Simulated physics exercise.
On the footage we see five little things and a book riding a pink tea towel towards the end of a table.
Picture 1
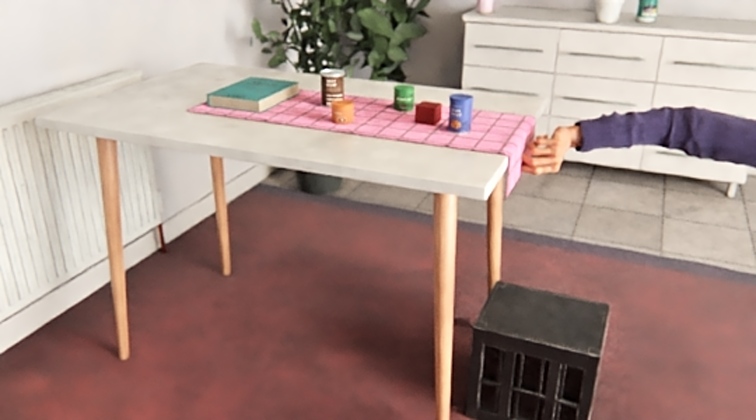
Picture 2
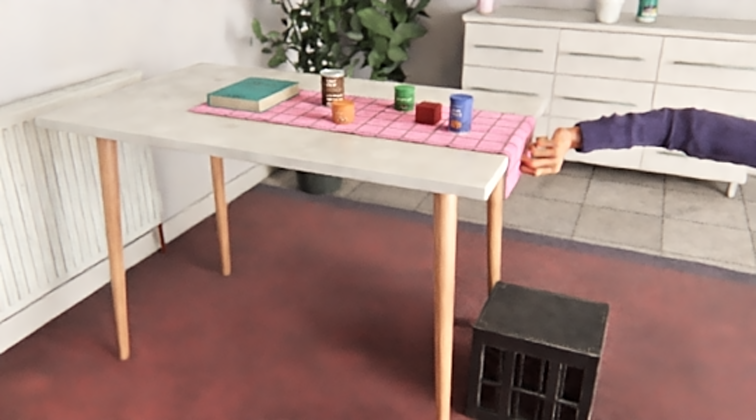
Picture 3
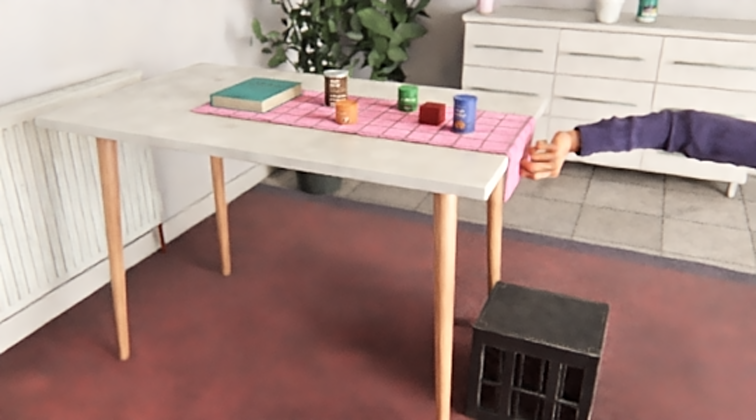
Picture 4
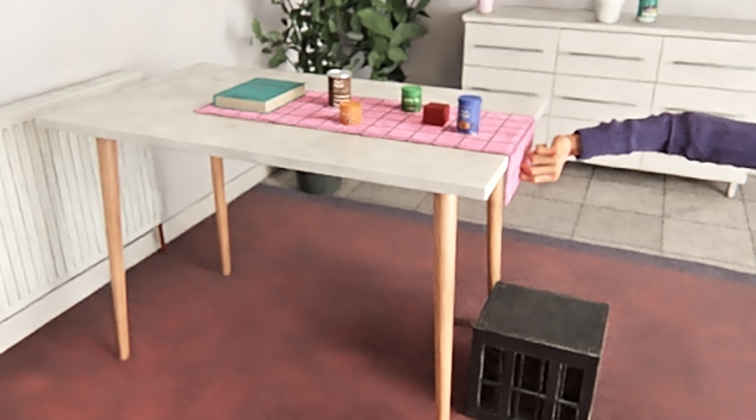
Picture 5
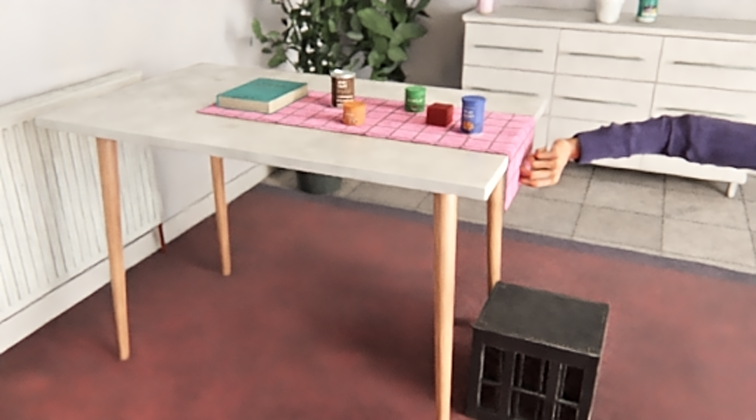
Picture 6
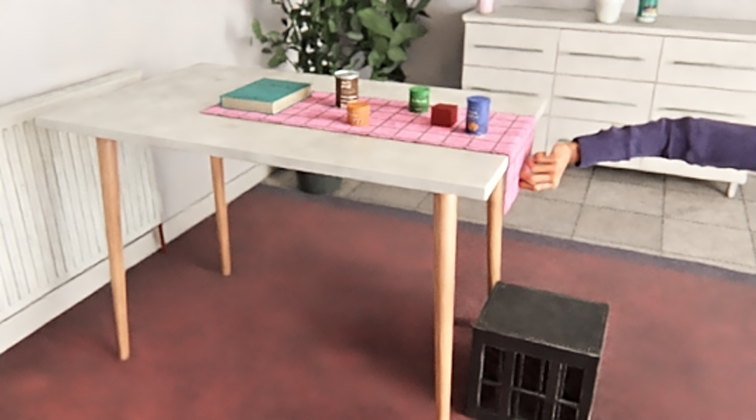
In a bright room with a plant and white drawers, a book, cans, pots and a red cube sit on a pink checked cloth across a pale table. A purple-sleeved hand grips the cloth's hanging end and draws it slightly right and downward, and the objects shift slowly rightward with it, still upright.
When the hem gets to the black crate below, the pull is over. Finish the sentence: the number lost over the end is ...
The number lost over the end is three.
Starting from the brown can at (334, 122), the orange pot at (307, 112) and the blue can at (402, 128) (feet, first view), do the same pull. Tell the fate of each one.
The brown can ends up still aboard, the orange pot ends up still aboard, the blue can ends up knocked off.
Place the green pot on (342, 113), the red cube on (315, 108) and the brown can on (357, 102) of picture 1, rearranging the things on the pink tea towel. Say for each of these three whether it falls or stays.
The green pot stays put, the red cube stays put, the brown can stays put.
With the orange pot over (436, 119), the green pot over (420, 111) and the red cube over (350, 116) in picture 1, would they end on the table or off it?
As for the orange pot, it goes off; the green pot goes off; the red cube stays aboard.
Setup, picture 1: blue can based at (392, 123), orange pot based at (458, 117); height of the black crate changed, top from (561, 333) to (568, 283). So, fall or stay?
Blue can stays, orange pot is gone.
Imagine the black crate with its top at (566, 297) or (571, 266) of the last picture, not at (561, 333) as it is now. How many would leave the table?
Respectively 2 and 1.
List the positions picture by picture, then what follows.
Hem (506, 199); blue can (462, 96); red cube (429, 104); green pot (404, 87); orange pot (342, 102); brown can (332, 72); top of the crate (561, 332), in the first frame.
Hem (505, 200); blue can (462, 96), in the second frame.
Hem (504, 203); red cube (433, 105), in the third frame.
Hem (506, 208); green pot (412, 88); top of the crate (561, 332), in the fourth frame.
Hem (505, 212); orange pot (354, 104), in the fifth frame.
Hem (504, 216); blue can (479, 98); red cube (445, 106); green pot (419, 89); orange pot (358, 104); brown can (347, 74), in the sixth frame.
Soon after, hem near (515, 240); blue can gone.
Then, hem near (512, 293); blue can and red cube gone.
At rest, hem on the crate; blue can, red cube and green pot gone. The answer is three.
